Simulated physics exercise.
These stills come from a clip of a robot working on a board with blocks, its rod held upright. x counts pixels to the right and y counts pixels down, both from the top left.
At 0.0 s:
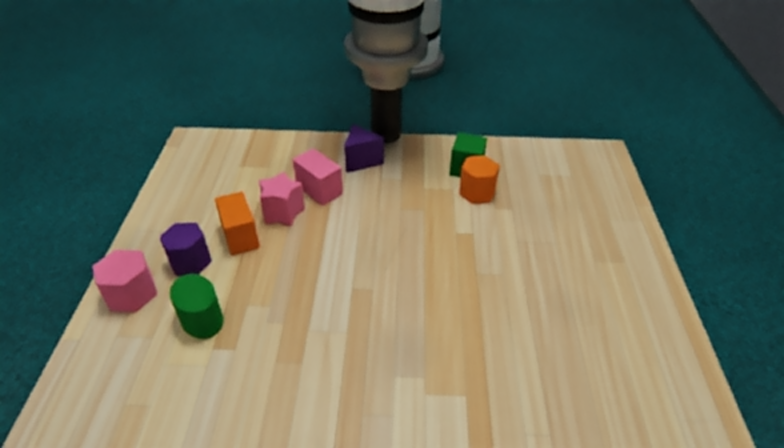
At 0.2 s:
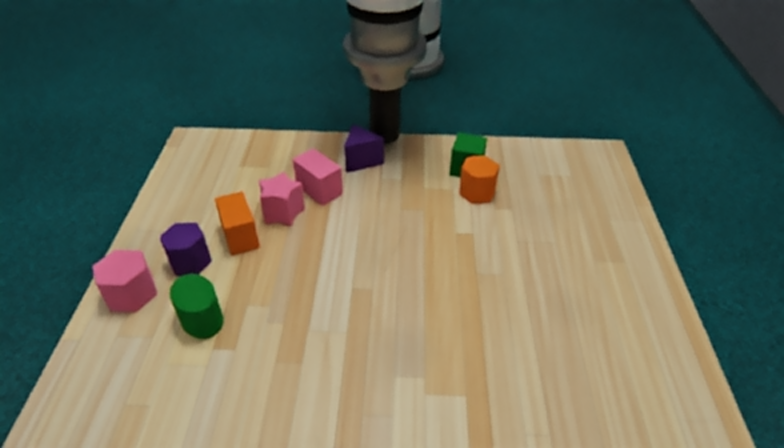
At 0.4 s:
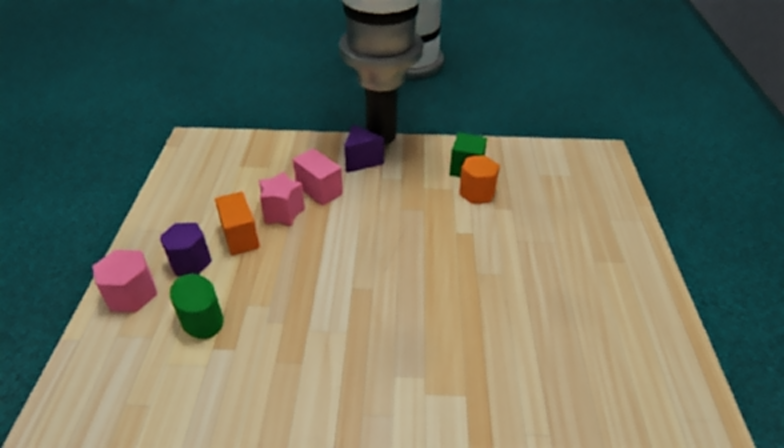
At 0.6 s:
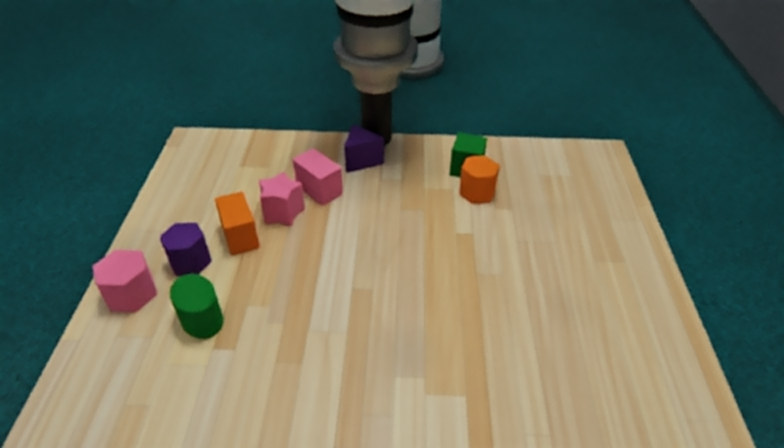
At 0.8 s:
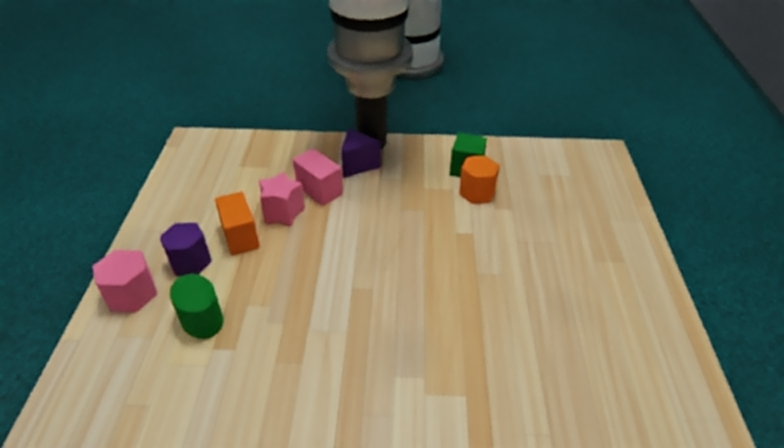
A pale wooden board fills most of the view, seen from above at an angle against a dark teal surface, with a robot arm's dark rod at its far edge. Pink, purple, orange and green blocks form a slanting group on the left, while a green and an orange block sit at upper right. The rod shifts slightly left, nudging the purple triangular block a little, as the camera stays still.
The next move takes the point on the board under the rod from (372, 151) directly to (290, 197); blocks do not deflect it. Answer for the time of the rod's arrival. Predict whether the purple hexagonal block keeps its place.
It keeps its position.
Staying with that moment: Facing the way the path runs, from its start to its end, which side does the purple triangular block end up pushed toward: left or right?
Well, taking the path from its start to its end as straight ahead, the purple triangular block moves to the left.
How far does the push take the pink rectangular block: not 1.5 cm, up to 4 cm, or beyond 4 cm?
More than 4 cm.
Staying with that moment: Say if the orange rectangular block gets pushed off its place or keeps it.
It does get moved.
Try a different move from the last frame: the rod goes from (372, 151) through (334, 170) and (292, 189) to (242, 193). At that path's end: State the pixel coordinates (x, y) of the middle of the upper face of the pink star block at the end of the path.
Its top centre lands on (263, 208).
On the path given first. One third of the way, rod at (346, 158); pink rectangular block at (314, 165), turned 15° clockwise; purple triangular block at (339, 157), turned 40° anticlockwise.
Two thirds of the way, rod at (317, 174); pink star block at (275, 189); pink rectangular block at (301, 173); purple triangular block at (342, 167), turned 60° anticlockwise.
At the end, rod at (289, 189); purple hexagonal block in place; orange rectangular block at (218, 217); pink star block at (258, 211), turned 30° anticlockwise; pink rectangular block at (276, 190), turned 35° anticlockwise; purple triangular block at (342, 168), turned 60° anticlockwise.
